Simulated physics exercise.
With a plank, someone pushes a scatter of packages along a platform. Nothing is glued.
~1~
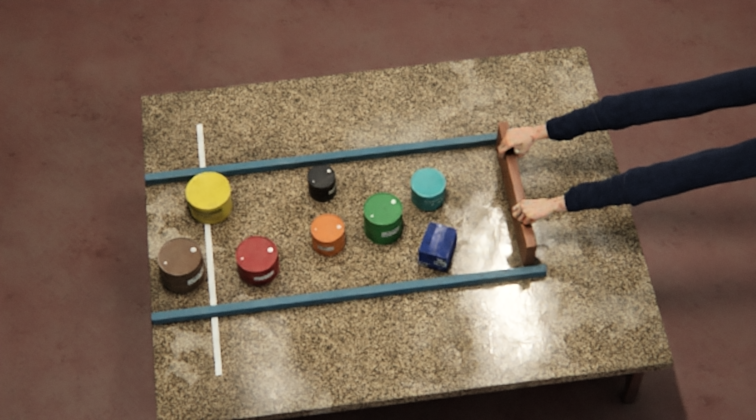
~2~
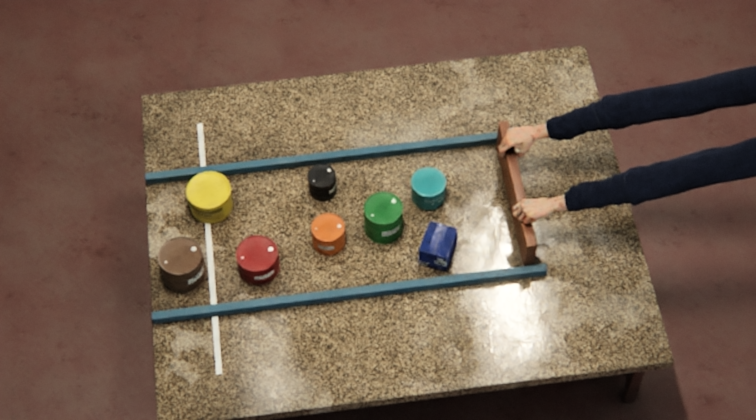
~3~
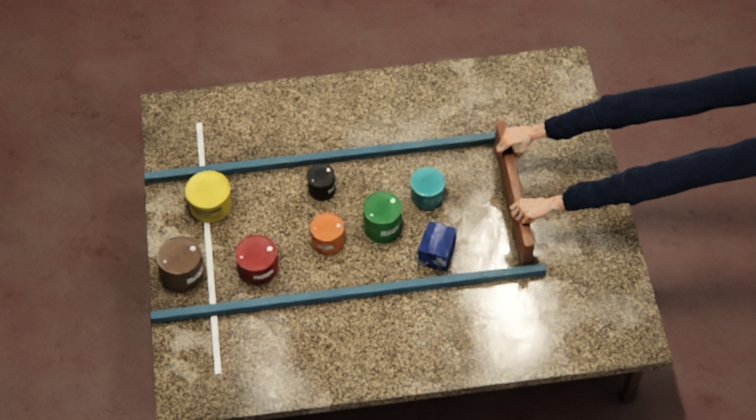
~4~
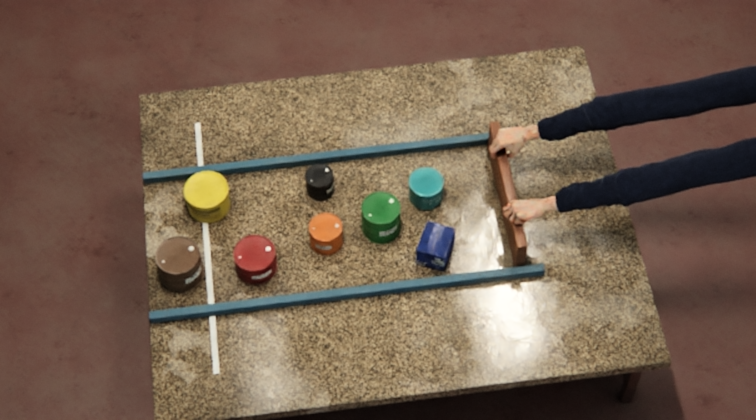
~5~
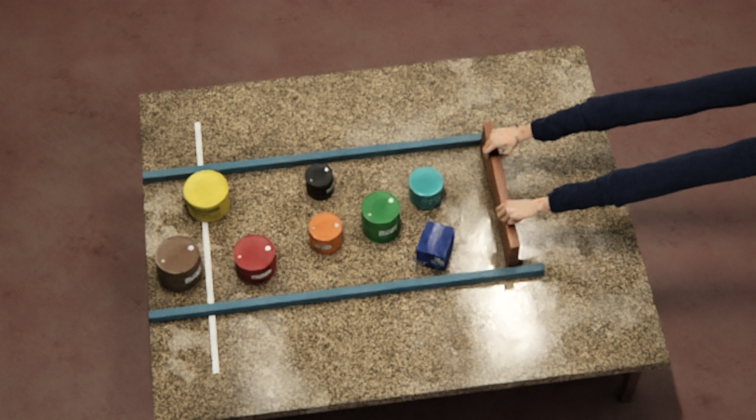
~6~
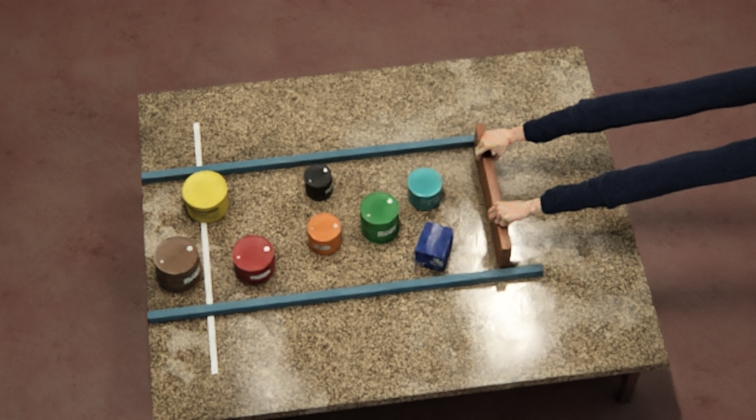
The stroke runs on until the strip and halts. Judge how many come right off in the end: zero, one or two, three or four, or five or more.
Just one, or two at most, falls.
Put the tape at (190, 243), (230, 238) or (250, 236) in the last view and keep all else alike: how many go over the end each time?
In that order 4, 1 and 0.
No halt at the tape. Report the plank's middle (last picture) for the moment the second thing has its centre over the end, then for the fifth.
(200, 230), then (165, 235).
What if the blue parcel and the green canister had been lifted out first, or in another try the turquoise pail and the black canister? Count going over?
It would be 0 and 1.
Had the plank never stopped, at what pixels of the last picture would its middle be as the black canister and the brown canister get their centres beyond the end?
Its middle is about (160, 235) and about (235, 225).
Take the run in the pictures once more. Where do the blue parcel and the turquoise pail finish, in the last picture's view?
Around (192, 280) and around (185, 212).
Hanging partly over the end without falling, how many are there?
That'd be 3.
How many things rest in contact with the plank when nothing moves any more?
Total: 4.
Soon after, none off yet; brown canister at rest near (178, 264); yellow pail at rest near (206, 197); red canister at rest near (254, 260).
Then, none off yet; brown canister at rest near (178, 264); yellow pail at rest near (206, 197); red canister moved about its own width near (224, 272).
At rest, the number that fall off is one or two; fallen, brown canister.
